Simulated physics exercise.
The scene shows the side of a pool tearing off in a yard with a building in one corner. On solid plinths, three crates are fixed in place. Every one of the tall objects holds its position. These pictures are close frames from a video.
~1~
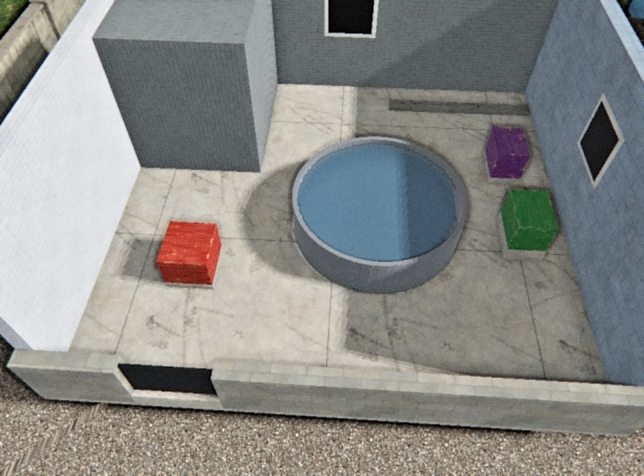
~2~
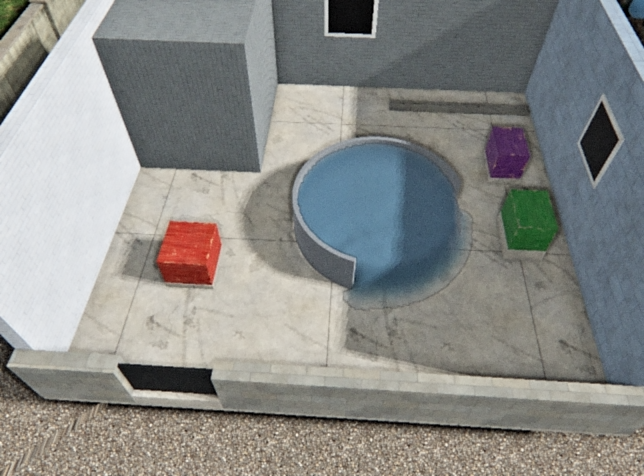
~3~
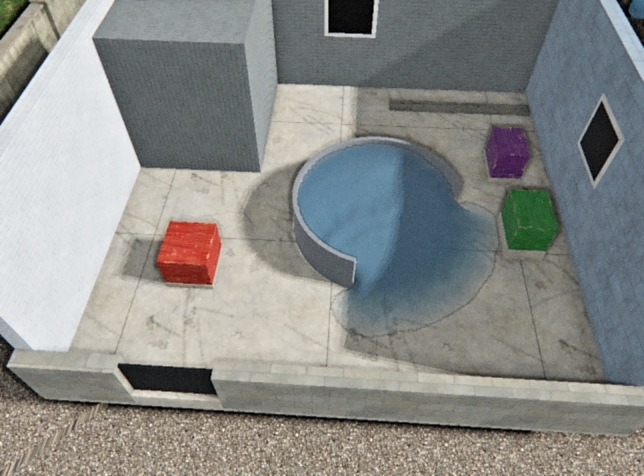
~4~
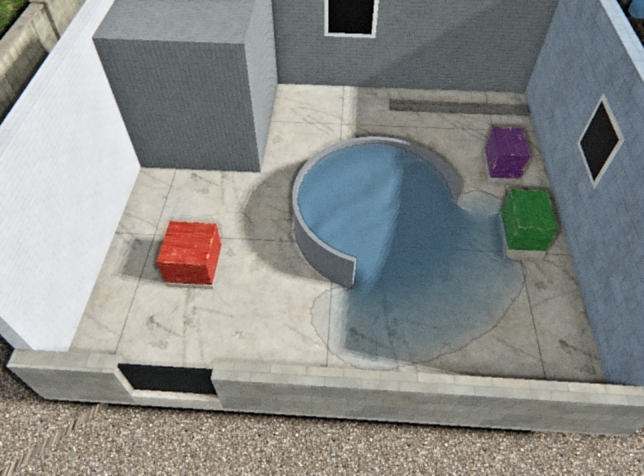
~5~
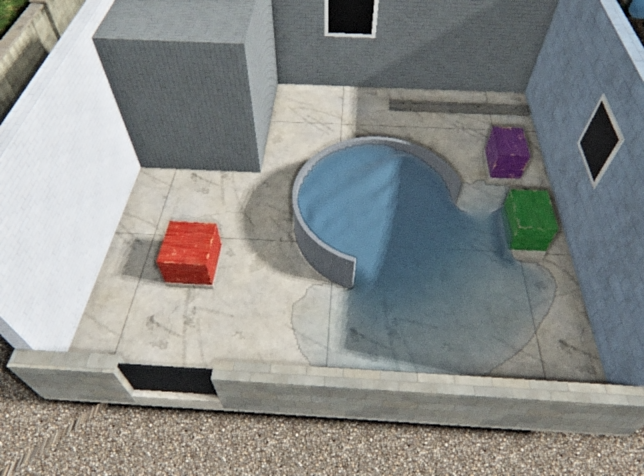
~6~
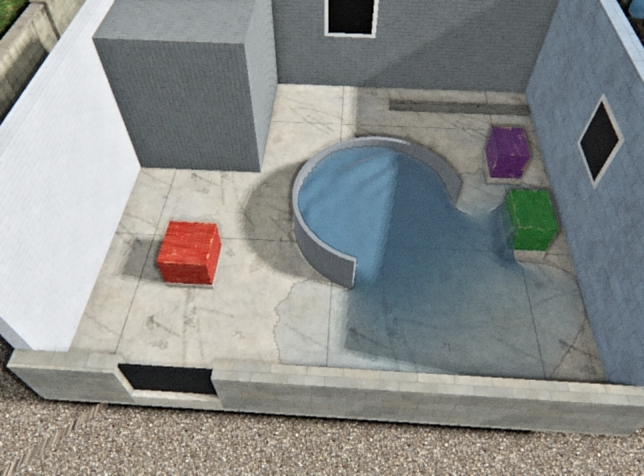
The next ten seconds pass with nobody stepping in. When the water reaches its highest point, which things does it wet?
In the end the purple crate has too short a plinth; the red crate has too short a plinth; the green crate has too short a plinth.
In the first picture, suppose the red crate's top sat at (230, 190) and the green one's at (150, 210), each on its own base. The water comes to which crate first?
Answer: The one in purple.
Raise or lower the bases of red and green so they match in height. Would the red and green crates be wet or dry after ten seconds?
So red stays unflooded, and green gets reached.
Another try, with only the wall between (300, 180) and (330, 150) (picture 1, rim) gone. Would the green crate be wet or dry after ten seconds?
The green crate is not reached.
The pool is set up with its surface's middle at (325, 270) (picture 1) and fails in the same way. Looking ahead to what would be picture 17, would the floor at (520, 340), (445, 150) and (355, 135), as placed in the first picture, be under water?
In turn: Covered, not flooded, no water.
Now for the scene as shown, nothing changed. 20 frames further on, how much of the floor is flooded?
I'd say 60 per cent.
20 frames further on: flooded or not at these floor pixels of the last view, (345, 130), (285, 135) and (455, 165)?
Taking the three spots one by one, I'd call them clear, clear and drenched.
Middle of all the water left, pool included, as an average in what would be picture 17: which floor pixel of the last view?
My guess is about (444, 286).
A moment on, water covers 30 % of the floor; the purple crate water round its plinth, the red crate not reached, the green crate water round its plinth.
Next, water covers 45 % of the floor; the purple crate water round its plinth, the red crate not reached, the green crate water round its plinth.
Then, water covers 60 % of the floor; the purple crate water round its plinth, the red crate water round its plinth, the green crate water round its plinth.
Later, water covers 90 % of the floor; the purple crate water round its plinth, the red crate water round its plinth, the green crate water round its plinth.
In the end, water covers 100 % of the floor; the purple crate was topped, the red crate was topped, the green crate was topped.
